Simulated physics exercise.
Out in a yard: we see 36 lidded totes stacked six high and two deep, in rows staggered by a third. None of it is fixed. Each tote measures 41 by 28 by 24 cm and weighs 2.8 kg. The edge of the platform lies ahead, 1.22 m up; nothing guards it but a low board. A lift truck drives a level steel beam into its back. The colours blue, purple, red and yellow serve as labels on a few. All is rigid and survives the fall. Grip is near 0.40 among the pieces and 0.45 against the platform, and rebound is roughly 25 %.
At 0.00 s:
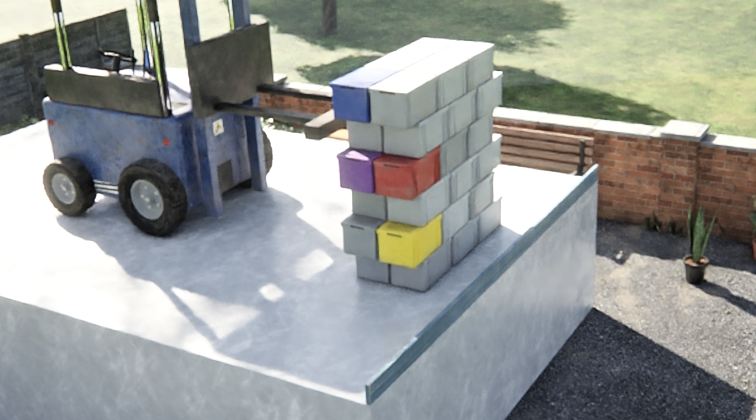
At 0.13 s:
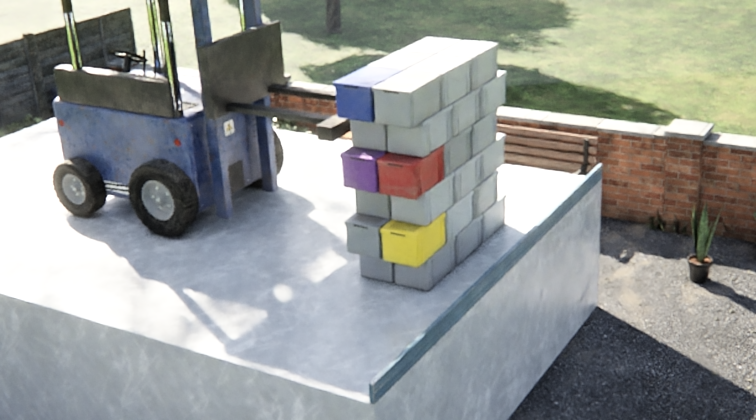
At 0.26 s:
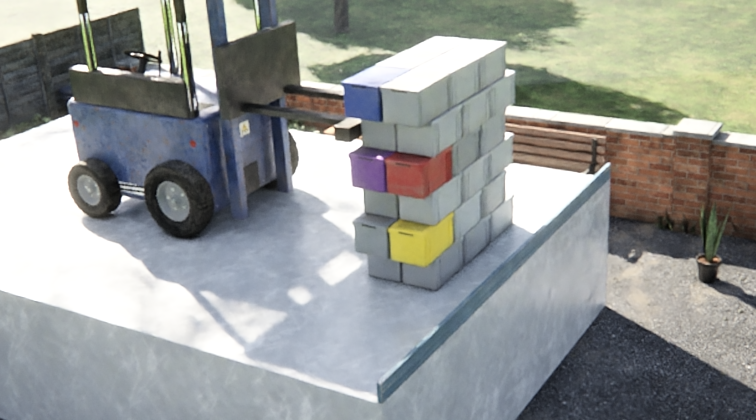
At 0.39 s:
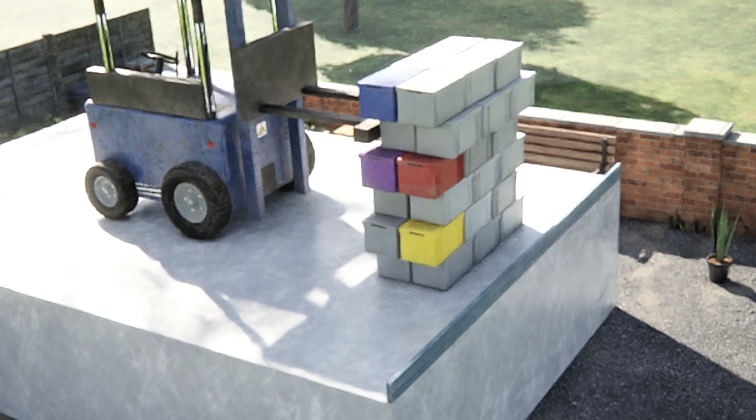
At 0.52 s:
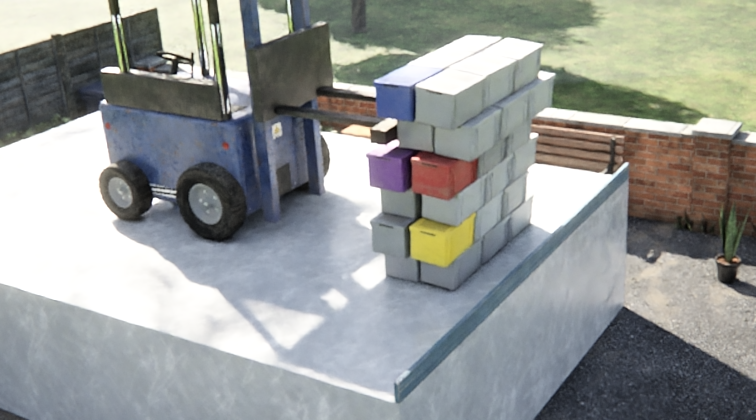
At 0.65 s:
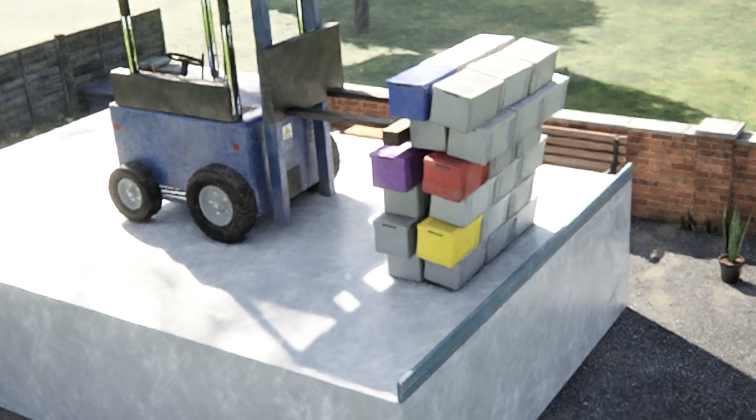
In a yard, a blue forklift on a raised platform drove a beam into the back of a stack of mostly grey boxes, shoving the upper rows forward until several boxes leaned.
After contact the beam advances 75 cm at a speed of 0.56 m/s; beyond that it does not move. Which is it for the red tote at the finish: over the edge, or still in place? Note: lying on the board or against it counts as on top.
Over the edge.
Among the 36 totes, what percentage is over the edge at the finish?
Estimate: Close to 50%.
After 1.00 s, none of the 36 totes over the edge, 24 disturbed; red tote leaning 24°; yellow tote leaning 24°.
After 1.36 s, none of the 36 totes over the edge, 24 disturbed; red tote leaning 63°, 41 cm lower; blue tote leaning 64°, 19 cm lower.
After 1.90 s, 18 of the 36 totes over the edge; red tote leaning 72°, 1.89 m lower; blue tote on its side.
By the end (2.4 s), 18 of the 36 totes over the edge; red tote upside down; blue tote on its side; yellow tote leaning 69°, 10 cm lower.
